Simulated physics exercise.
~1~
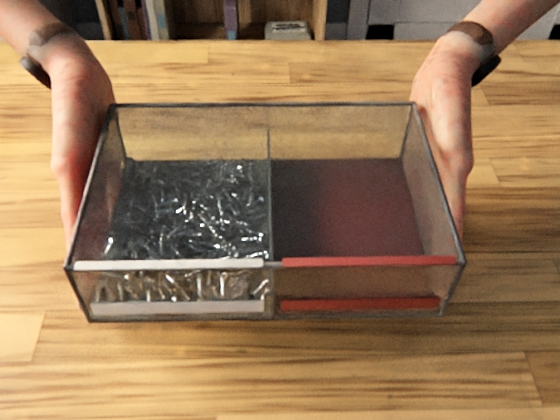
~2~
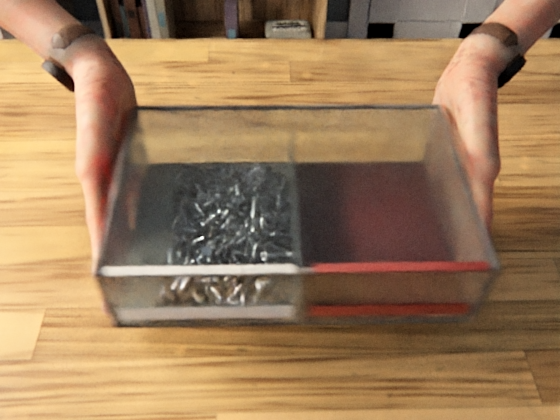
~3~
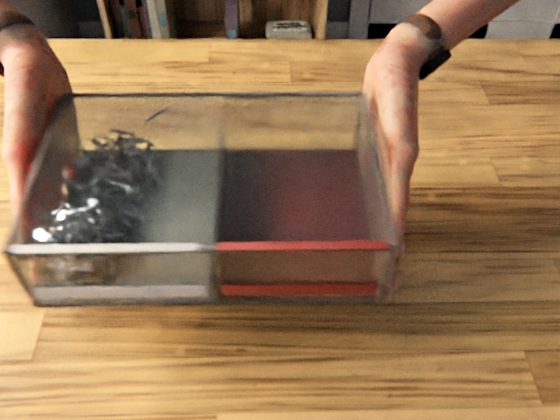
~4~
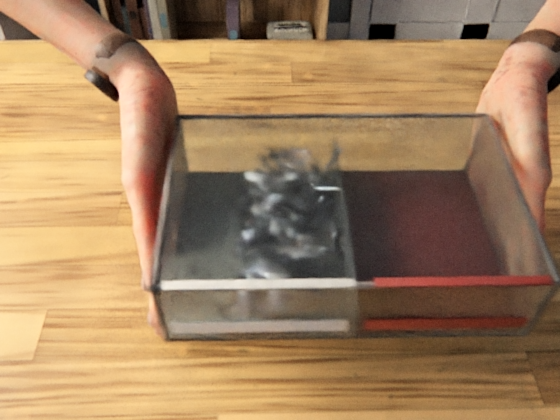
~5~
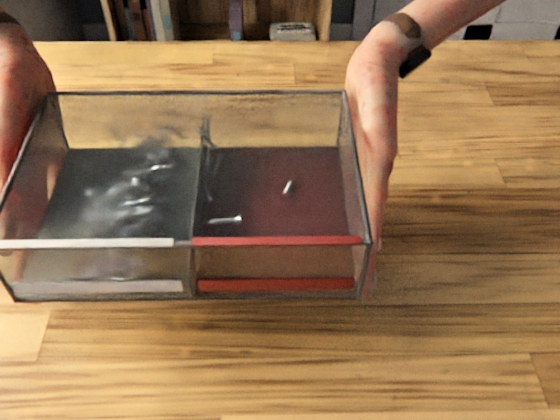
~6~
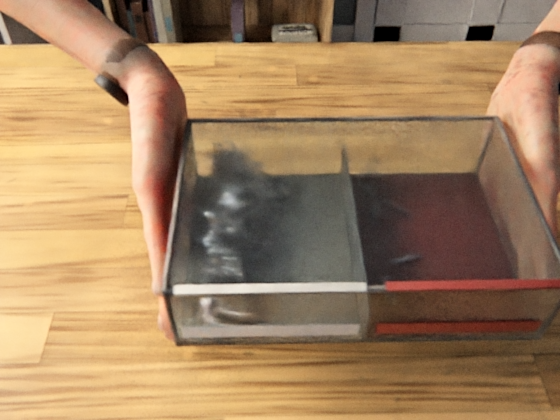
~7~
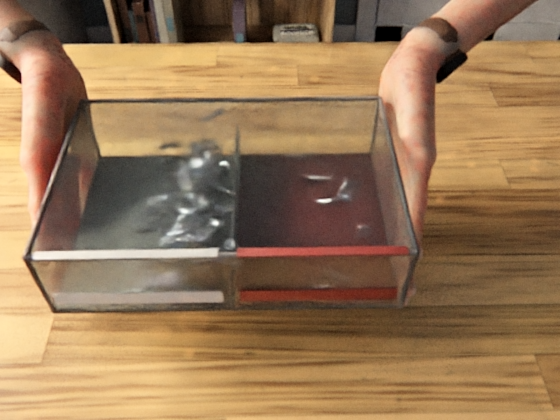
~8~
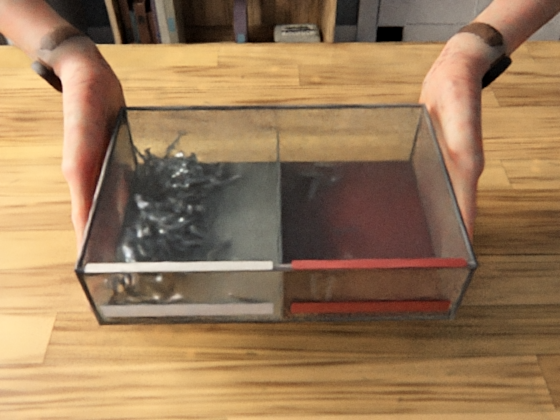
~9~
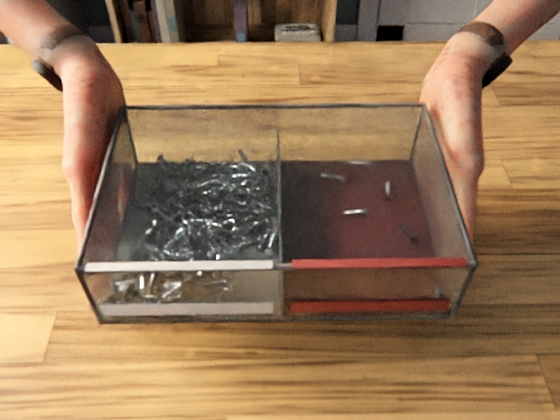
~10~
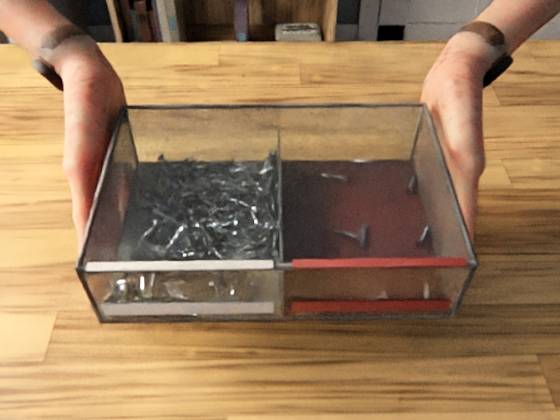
Steel screws sliding in a clear divided box as two hands shake it side to side, a few landing in the red half.
